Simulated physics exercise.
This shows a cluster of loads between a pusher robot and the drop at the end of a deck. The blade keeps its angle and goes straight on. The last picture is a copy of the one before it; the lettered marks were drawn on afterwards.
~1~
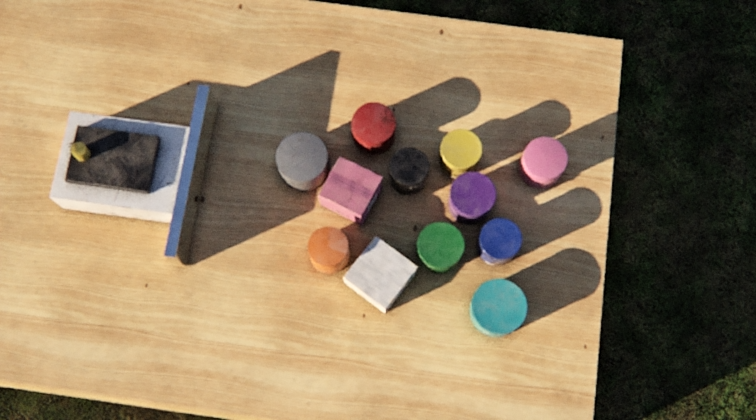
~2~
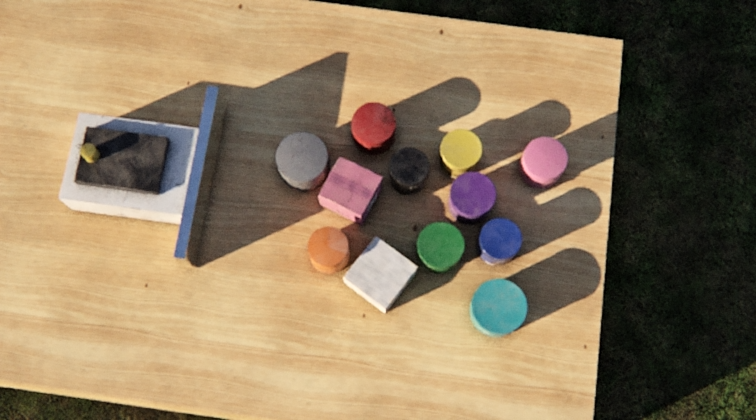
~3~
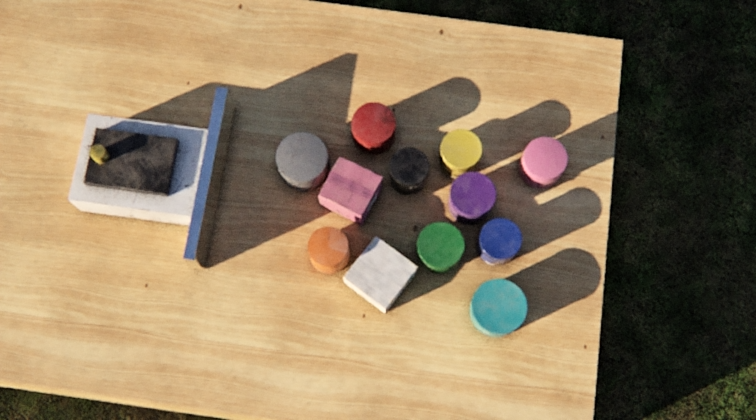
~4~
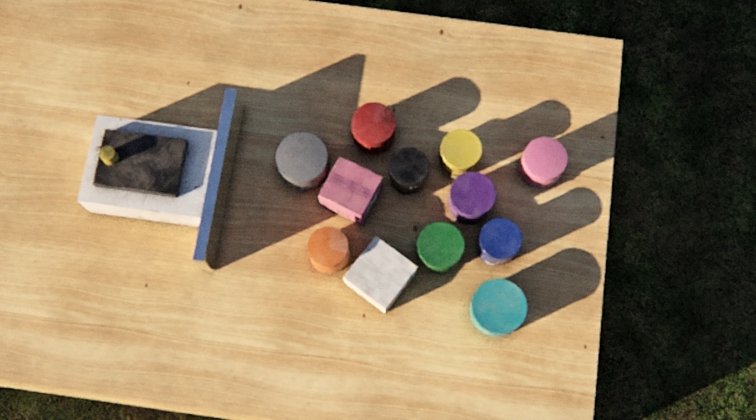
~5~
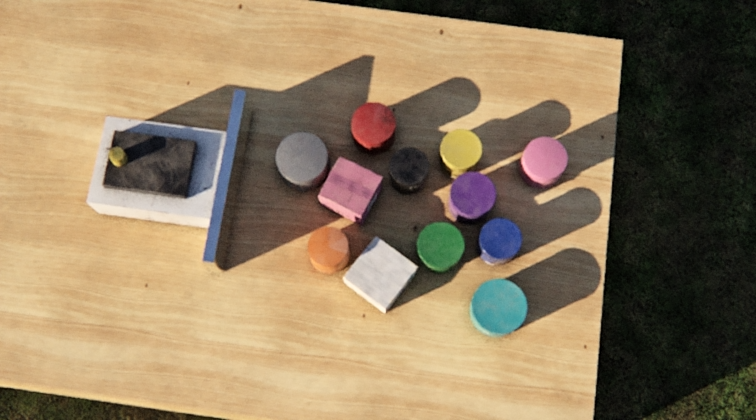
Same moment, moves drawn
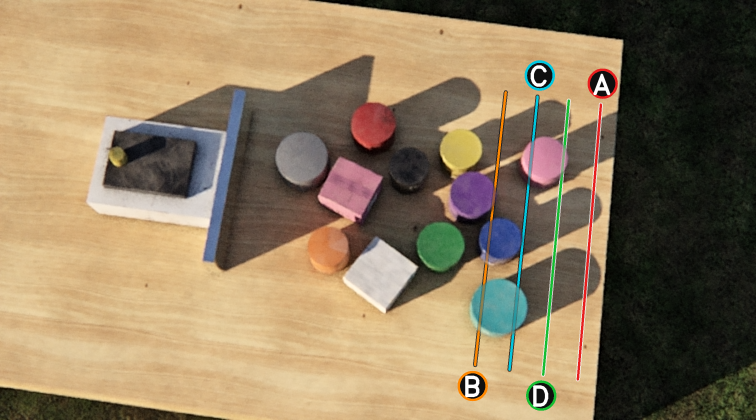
A pusher robot with a wide blue blade crept a short way right across a wooden deck toward a cluster of colourful canisters and boxy loads, which all stayed still.
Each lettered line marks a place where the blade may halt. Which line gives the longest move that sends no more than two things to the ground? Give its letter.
As far as mark C.
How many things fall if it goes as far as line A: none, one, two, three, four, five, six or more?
By then, six or more.
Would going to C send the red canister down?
No.
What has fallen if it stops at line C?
The blue pail.
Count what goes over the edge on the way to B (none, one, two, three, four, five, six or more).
In all, none.
On the marked copy, A at (590, 237); B at (491, 223); C at (524, 228); D at (557, 232).
Taking C. A third of the way, robot (263, 179); red canister (380, 127); white crate (389, 281).
Two thirds of the way, robot (372, 194); pink canister (559, 160); blue pail (534, 248).
When it is over, robot (456, 205); blue pail over the edge; pink canister (612, 133); one fallen.
As for the rest, A drops eight; B is within the limit but short; D drops three.
